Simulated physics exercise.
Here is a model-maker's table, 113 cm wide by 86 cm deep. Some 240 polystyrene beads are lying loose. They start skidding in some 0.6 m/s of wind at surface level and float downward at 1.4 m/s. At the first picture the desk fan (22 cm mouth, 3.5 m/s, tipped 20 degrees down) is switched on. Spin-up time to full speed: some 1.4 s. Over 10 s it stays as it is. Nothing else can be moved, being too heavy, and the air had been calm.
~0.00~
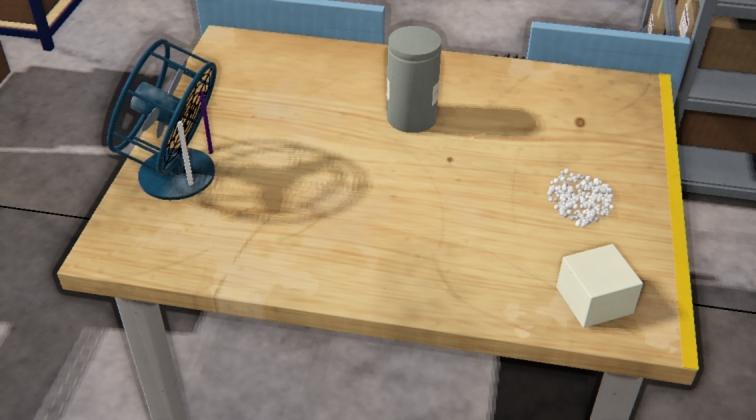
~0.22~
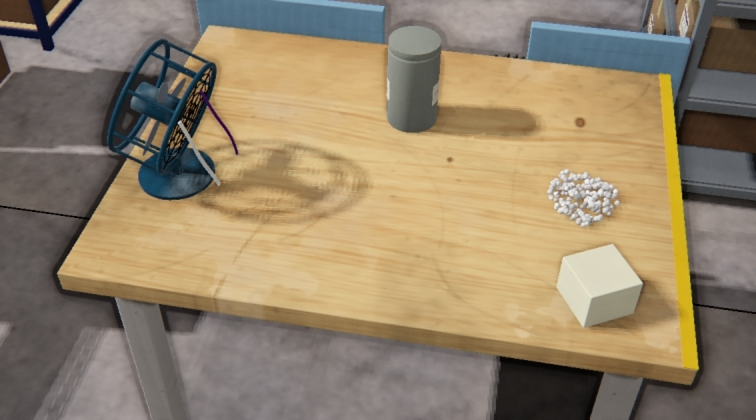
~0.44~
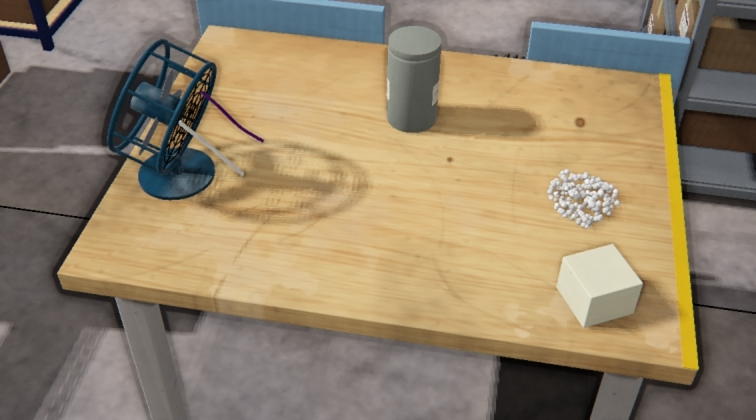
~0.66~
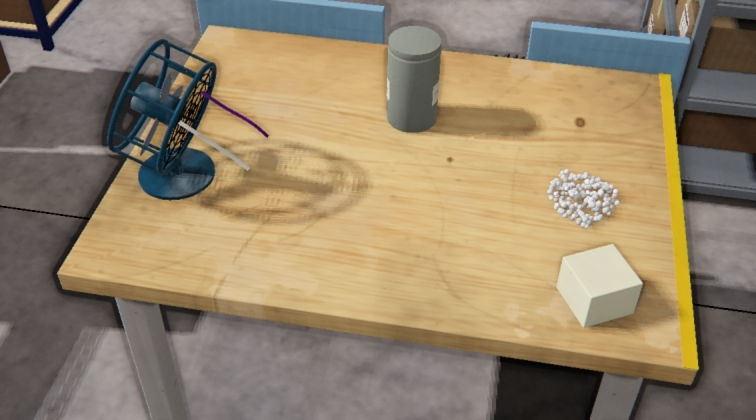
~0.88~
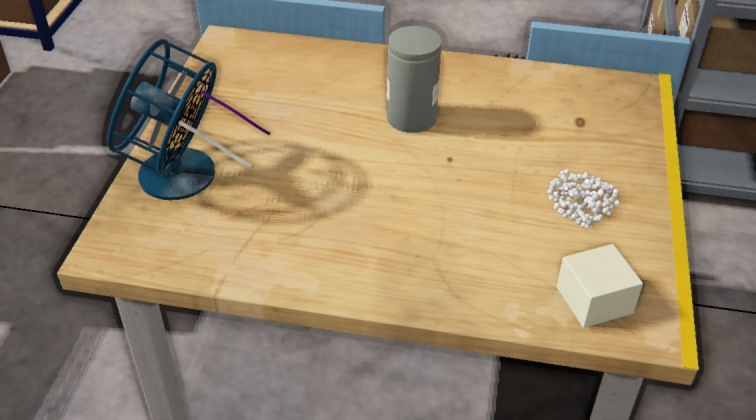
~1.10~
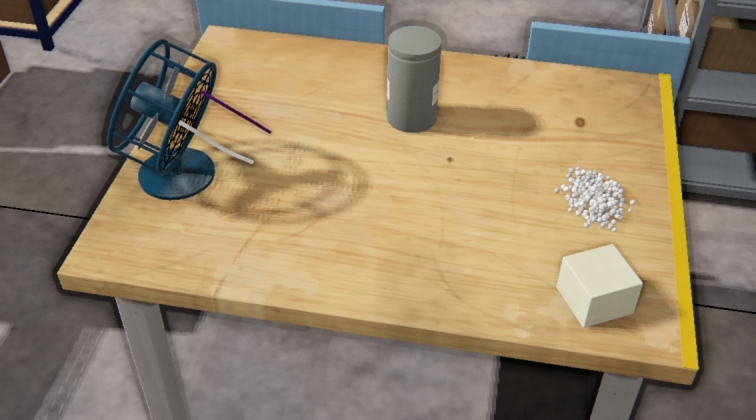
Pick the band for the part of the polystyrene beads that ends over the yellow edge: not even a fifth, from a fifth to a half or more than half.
More than half.
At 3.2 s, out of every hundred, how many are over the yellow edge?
I'd put it at about 100 percent.
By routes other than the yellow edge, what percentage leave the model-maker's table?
I would put it at around 0 per cent.
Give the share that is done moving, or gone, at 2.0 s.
Estimated share: Close to 100 per cent.
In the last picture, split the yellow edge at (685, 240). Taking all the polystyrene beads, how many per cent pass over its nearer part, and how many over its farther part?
Roughly 0 % cross the nearer stretch, while around 100 % cross the farther one.
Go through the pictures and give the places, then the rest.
In the first frame, the middle of the polystyrene beads is near (582, 200), none has stirred yet and the mouth of the desk fan is at (164, 107).
In the second frame, the middle of the polystyrene beads is near (588, 194), none has stirred yet and the yellow edge is centred on (682, 197).
In the third frame, the middle of the polystyrene beads is near (588, 194), none has stirred yet, the top of a block is at (603, 270) and the top of a jar is at (415, 40).
In the fourth frame, the middle of the polystyrene beads is near (588, 194) and none has stirred yet.
In the fifth frame, the middle of the polystyrene beads is near (588, 194) and none has stirred yet.
In the sixth frame, the middle of the polystyrene beads is near (597, 196), the farthest in sight from the desk fan is at (632, 203) and about 55 % have left their places.
After 2.0 s, 0 % are on the move or not yet settled, 100 % are over the yellow edge.
After 3.2 s, 0 % are on the move or not yet settled, 100 % are over the yellow edge.
After 5.5 s, 0 % are on the move or not yet settled, 100 % are over the yellow edge.
After 10.0 s, at the end, 100 % are over the yellow edge.
